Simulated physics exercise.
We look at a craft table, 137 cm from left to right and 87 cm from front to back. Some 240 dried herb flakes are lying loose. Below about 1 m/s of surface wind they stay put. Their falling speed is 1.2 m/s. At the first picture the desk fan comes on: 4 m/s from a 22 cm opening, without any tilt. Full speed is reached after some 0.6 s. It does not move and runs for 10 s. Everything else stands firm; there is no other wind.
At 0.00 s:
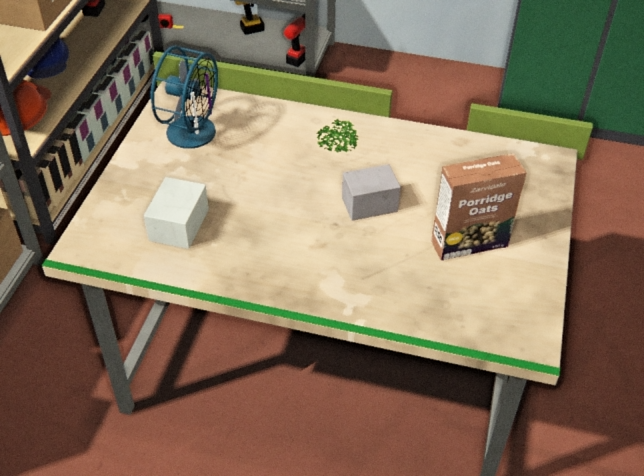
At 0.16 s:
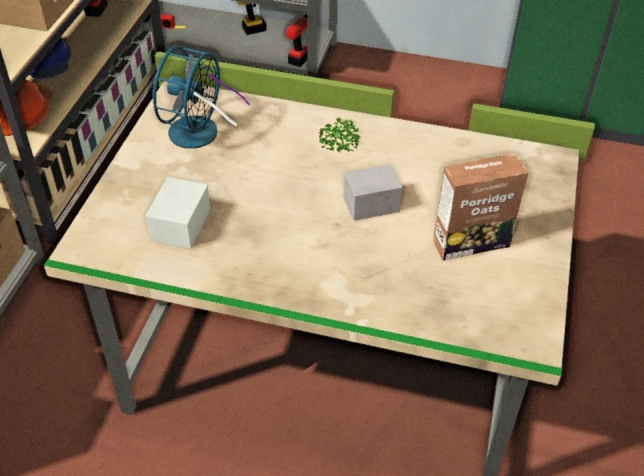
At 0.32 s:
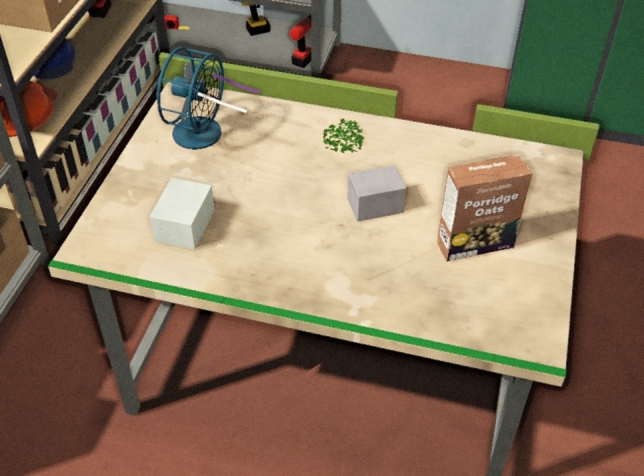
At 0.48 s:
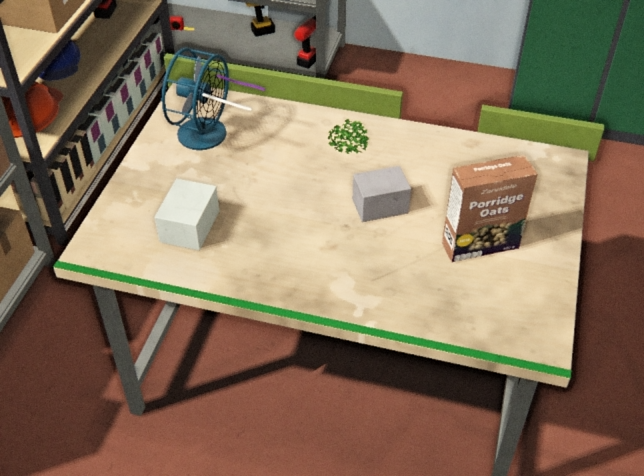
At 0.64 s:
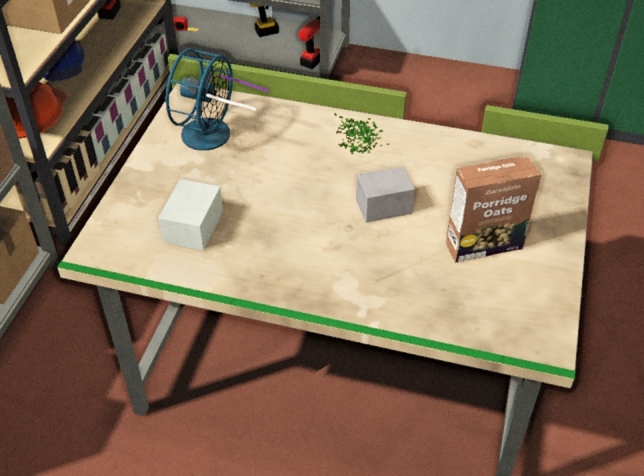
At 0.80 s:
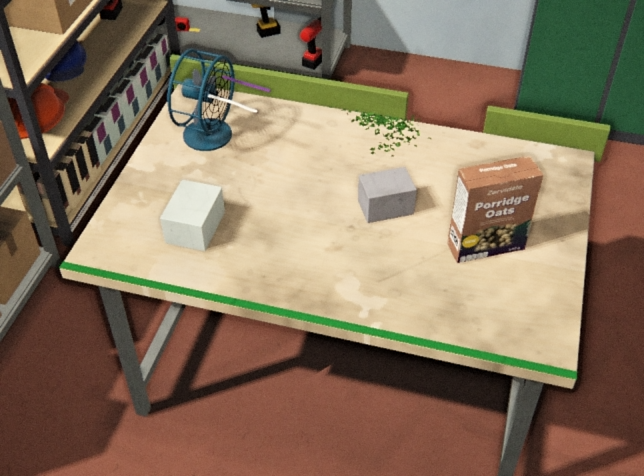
Dried herb flakes lying still on a craft table, then scattering to the right as a blue desk fan spins.
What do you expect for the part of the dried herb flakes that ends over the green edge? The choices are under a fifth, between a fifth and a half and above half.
By then under a fifth are over the green edge.
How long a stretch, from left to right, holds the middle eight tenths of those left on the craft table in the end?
About 10 cm.
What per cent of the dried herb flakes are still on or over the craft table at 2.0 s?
About 20 %.
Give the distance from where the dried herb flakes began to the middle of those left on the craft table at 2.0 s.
About 15 cm.
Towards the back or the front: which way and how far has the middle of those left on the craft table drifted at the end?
To the back, by about 15 cm.
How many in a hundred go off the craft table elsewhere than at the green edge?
About 80 %.
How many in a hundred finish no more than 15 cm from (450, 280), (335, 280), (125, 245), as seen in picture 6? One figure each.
In turn about 0 %, 0 %, 0 %.
After 2.0 s, 0 % are over the green edge; the middle of those still in play is near (413, 119); 78 % have settled or left.
After 3.2 s, 0 % are over the green edge; the middle of those still in play is near (410, 120); 81 % have settled or left.
After 5.5 s, 0 % are over the green edge; the middle of those still in play is near (410, 120); 84 % have settled or left.
After 10.0 s, at the end, 0 % are over the green edge; the middle of those still in play is near (410, 120).
